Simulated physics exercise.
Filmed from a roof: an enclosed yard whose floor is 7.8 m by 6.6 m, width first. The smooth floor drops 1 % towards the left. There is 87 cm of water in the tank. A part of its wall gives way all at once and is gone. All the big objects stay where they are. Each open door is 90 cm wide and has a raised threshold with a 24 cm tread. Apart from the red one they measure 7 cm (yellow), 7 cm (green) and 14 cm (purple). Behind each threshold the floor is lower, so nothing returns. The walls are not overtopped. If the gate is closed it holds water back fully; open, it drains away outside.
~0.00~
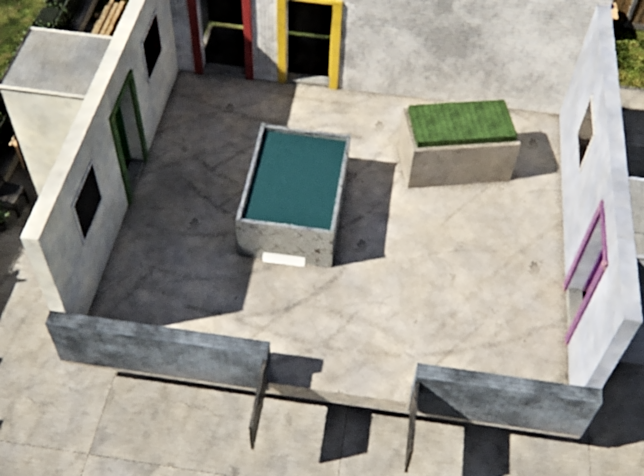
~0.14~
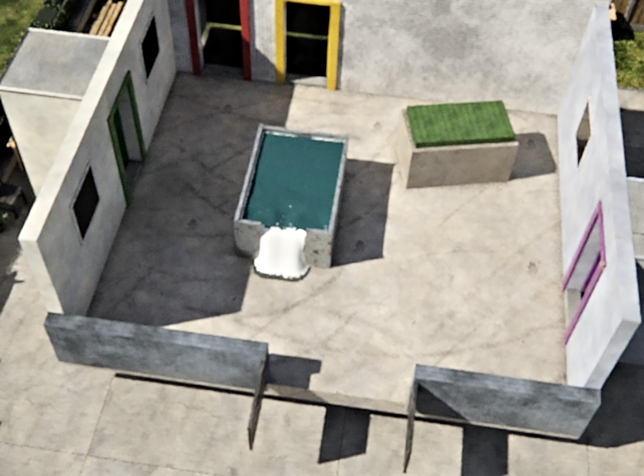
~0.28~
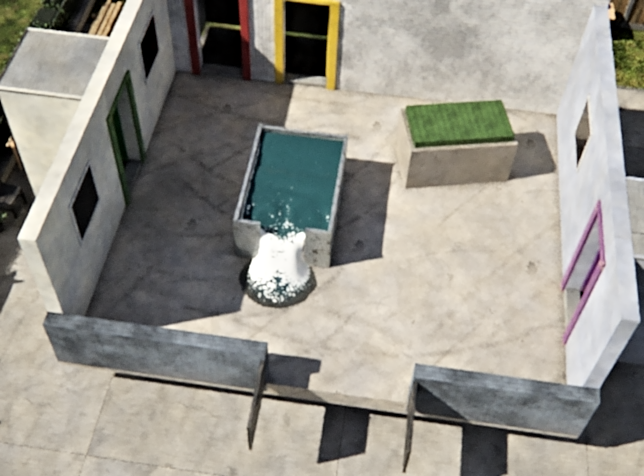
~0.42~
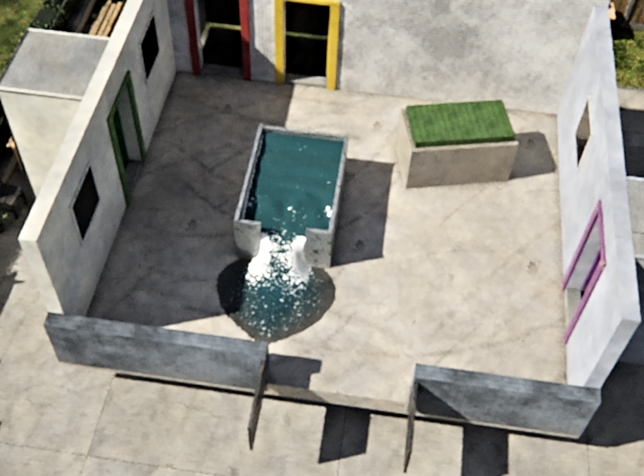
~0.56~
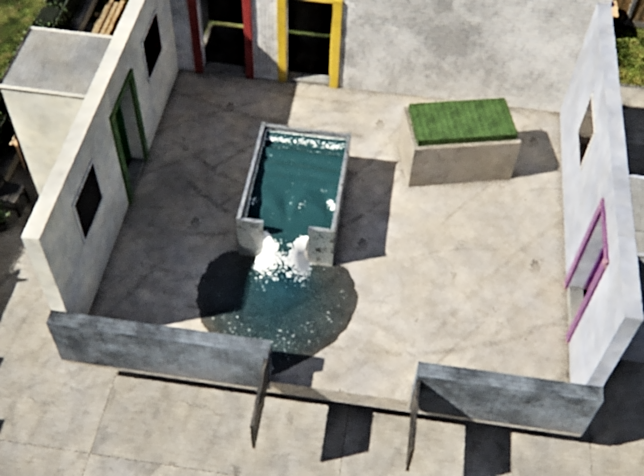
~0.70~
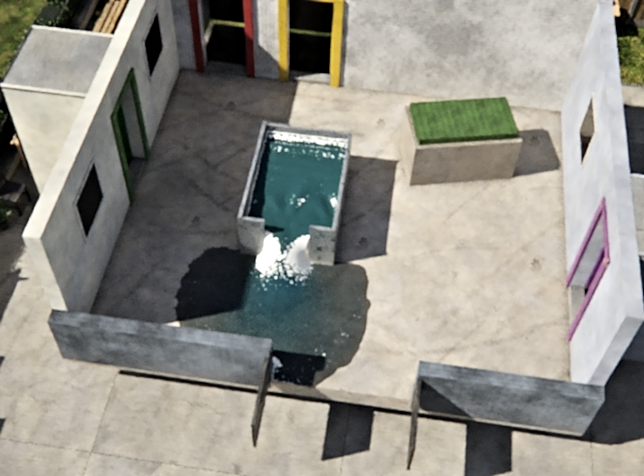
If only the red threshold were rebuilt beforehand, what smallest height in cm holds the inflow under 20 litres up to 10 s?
It would have to be roughly 8.5 cm high.
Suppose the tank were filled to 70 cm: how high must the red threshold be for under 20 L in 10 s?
Then roughly 5.5 cm.
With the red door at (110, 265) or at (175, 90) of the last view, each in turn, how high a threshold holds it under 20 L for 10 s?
Roughly 10.0 and 8.5 cm.
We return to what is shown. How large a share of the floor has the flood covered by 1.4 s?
Some 20 per cent of it.
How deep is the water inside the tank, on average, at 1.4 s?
About 59 cm.
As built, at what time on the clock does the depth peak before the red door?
At about 7.5 s.
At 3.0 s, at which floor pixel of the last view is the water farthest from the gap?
Around (570, 407).
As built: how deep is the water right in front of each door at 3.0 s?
In cm: Yellow 0, red 0, green 4, purple 0.
After 1.4 s water covers 20 % of the floor, deepest (44 cm) near (290, 265); it has not reached the red door.
After 3.0 s water covers 25 % of the floor, deepest (30 cm) near (80, 340); it has not reached the red door.
After 10.0 s water covers 60 % of the floor, deepest (10 cm) near (80, 340); 9 cm at the red door, 22 litres in over its 8 cm threshold.
At the red door as built, the water arrived by 4.5 s and peaked near 12 cm at 7.4 s.
Run again over the same 10 s with other heights there, 29 litres in over 7.5 cm, 4 litres over 10 cm. The limit of 20 litres is kept from about 8.5 cm up.
